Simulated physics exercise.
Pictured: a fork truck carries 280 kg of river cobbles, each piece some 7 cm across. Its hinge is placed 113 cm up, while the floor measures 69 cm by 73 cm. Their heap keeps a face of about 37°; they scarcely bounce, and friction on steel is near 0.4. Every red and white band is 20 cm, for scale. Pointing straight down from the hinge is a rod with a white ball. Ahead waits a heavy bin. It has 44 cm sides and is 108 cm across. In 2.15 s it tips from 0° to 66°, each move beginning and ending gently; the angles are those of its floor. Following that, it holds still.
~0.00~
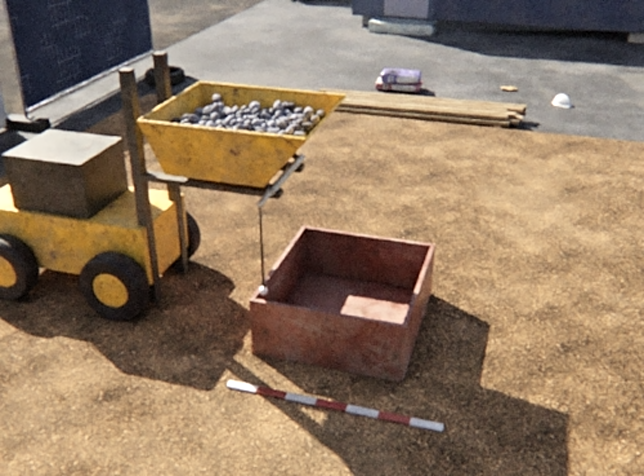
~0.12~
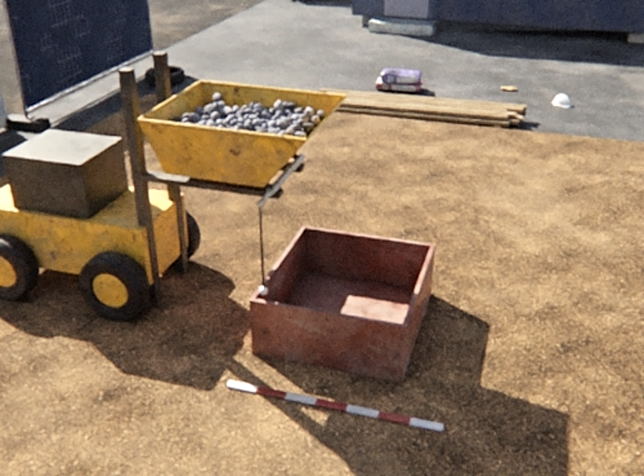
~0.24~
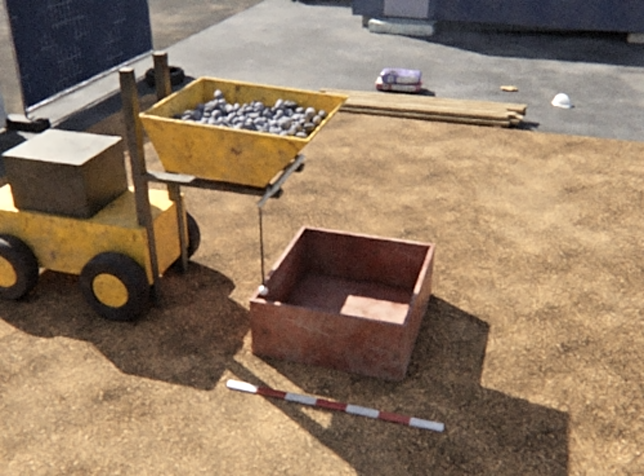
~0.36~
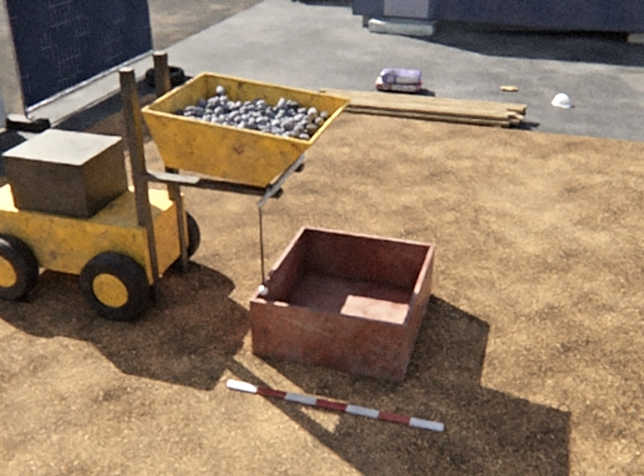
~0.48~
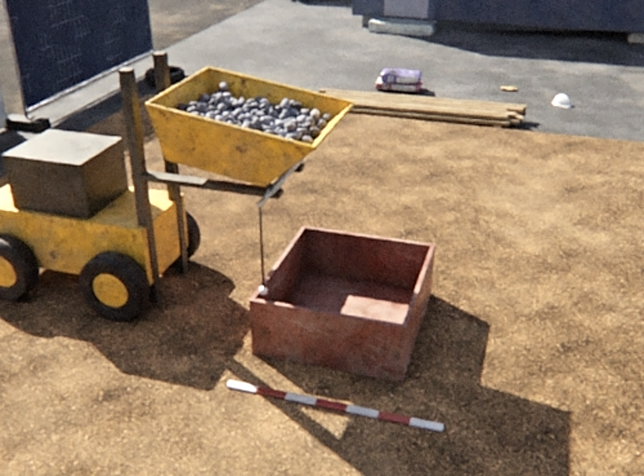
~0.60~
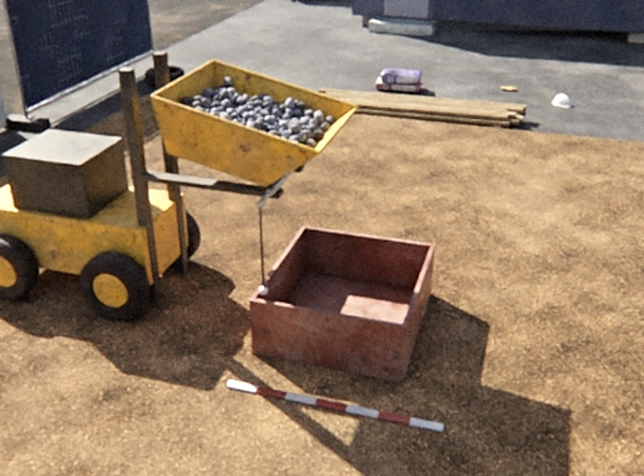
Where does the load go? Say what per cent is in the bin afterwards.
About 80 per cent.
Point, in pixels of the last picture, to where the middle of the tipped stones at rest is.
(390, 316).
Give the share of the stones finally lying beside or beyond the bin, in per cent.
Close to 20 per cent of it.
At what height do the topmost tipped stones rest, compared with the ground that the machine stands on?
The top ends up around 42 cm above the machine's ground.
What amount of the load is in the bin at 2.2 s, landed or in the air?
Close to 30 per cent has got there by then.
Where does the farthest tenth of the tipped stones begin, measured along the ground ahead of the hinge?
I'd put it at about 140 cm.
After 1.6 s the floor is at 56°; 100 % in the skip; the foremost stones are at (350, 181).
After 2.2 s the floor is at 66°; 67 % in the skip, 30 % in the bin, 4 % beside or beyond the bin; the foremost stones are at (429, 292).
After 2.6 s the floor is at 66°; 39 % in the skip, 45 % in the bin, 16 % beside or beyond the bin; the foremost stones are at (513, 337).
After 4.9 s the floor is at 66°; 0 % in the skip, 79 % in the bin, 21 % beside or beyond the bin; the foremost stones are past the picture's edge.
